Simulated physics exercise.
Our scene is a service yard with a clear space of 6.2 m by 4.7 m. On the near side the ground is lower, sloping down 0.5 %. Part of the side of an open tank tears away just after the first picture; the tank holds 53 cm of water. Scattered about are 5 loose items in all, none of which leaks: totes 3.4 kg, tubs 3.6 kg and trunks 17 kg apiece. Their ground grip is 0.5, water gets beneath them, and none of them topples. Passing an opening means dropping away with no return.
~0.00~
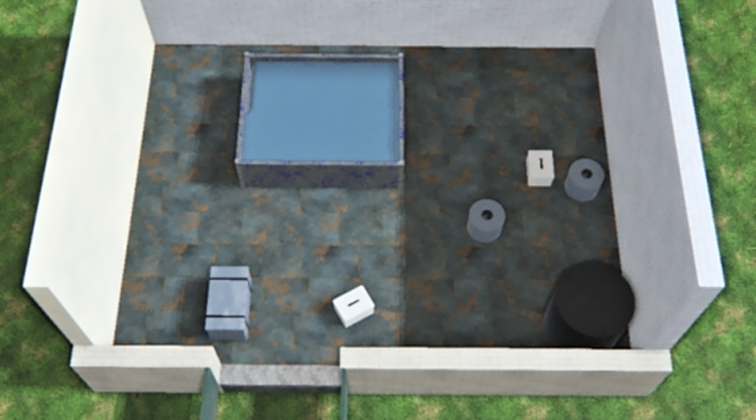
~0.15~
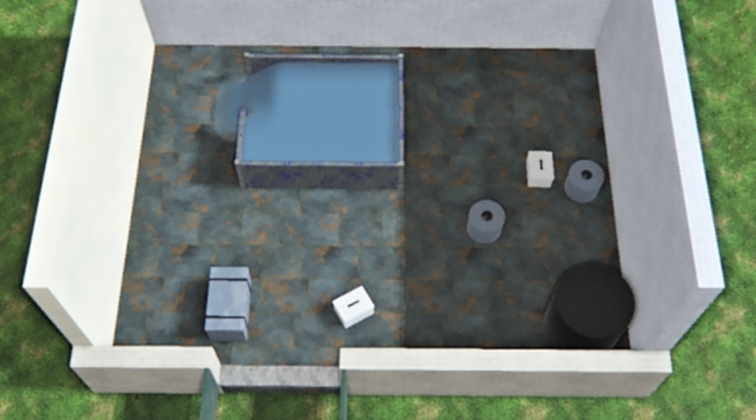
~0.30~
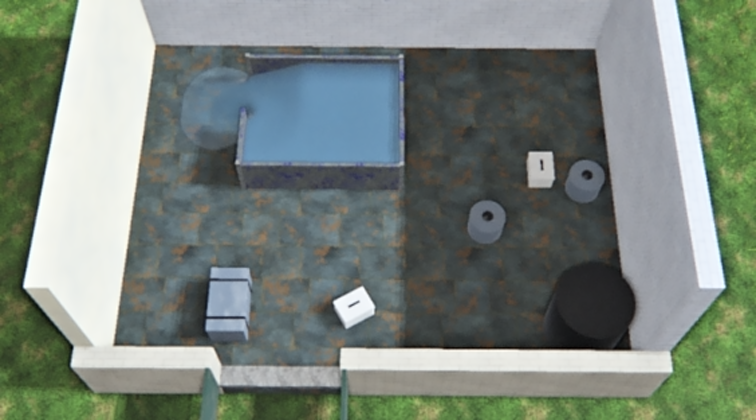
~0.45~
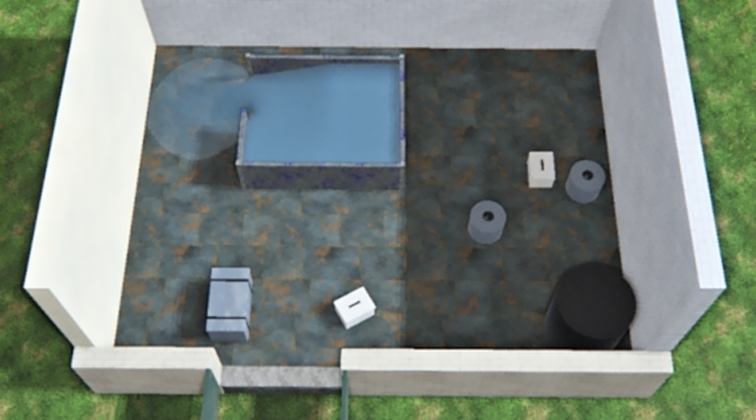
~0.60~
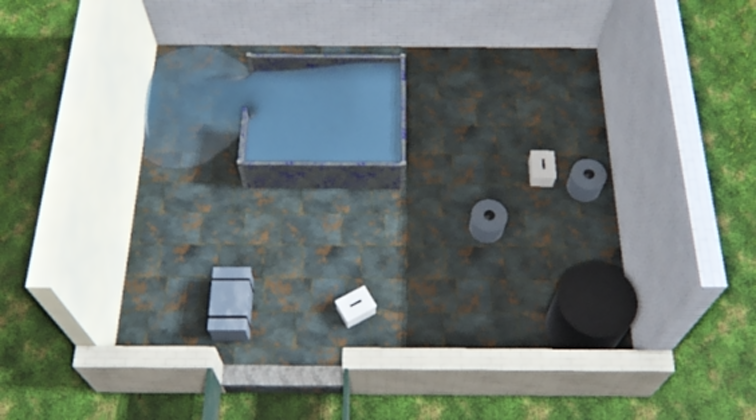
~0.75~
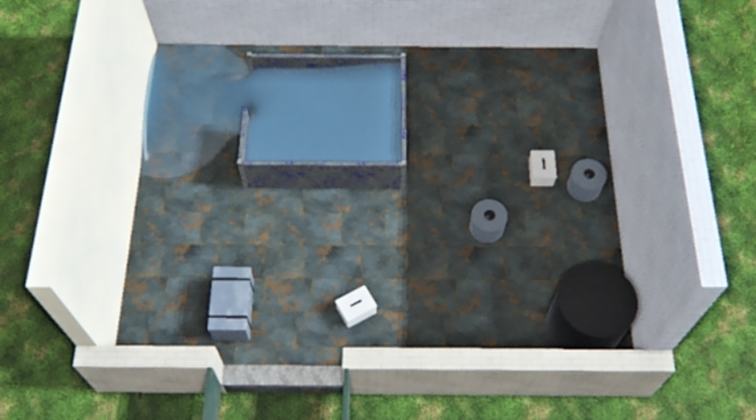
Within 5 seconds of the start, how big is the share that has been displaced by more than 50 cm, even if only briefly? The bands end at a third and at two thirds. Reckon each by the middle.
The proportion is going to fall in the middle band.
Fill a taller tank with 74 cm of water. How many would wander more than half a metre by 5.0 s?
Then it comes to 2.
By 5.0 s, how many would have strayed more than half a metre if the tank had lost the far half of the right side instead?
Then the count would be 3.
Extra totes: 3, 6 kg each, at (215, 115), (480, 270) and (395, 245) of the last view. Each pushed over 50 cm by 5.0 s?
Result, one by one: Exceeded, not exceeded and not exceeded.
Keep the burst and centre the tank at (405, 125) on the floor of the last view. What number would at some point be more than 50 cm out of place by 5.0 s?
In that case the number is 2.
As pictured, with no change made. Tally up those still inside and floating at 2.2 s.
At that time the total is 0.
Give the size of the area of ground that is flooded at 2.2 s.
Some 10.0 m2 of it.
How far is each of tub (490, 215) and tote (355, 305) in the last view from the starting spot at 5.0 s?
0 cm and 80 cm.
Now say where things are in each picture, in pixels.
The first frame shows a tote at (541, 164), on the bottom; a tub at (587, 174) rests on the ground; 3.3 m2 under water; 0 of 5 have shifted.
The second frame shows a tote at (541, 165) rests on the ground; a tub at (587, 175) rests on the ground; water covers 3.7 m2; 0 of 5 have shifted.
The third frame shows a tote at (542, 165) rests on the ground; a tub at (587, 175) rests on the ground; water covers 4.3 m2; 0 of 5 have shifted.
The fourth frame shows a tote at (542, 165), on the bottom; a tub at (588, 175), on the bottom; water covers 5.1 m2; 0 of 5 have shifted.
The fifth frame shows a tote at (543, 164) rests on the ground; a tub at (589, 174), on the bottom; water covers 5.5 m2; 0 of 5 have shifted.
The sixth frame shows a tote at (544, 164), on the bottom; a tub at (589, 174), on the bottom; water covers 5.8 m2; 0 of 5 have shifted.
After 1.1 s 0 of 5 are over 50 cm from their spots; 0 afloat.
After 2.2 s 0 of 5 are over 50 cm from their spots; 0 afloat.
After 3.5 s 0 of 5 are over 50 cm from their spots; 0 afloat.
After 5.0 s 2 of 5 are over 50 cm from their spots, and 2 have been at some point; 1 afloat.
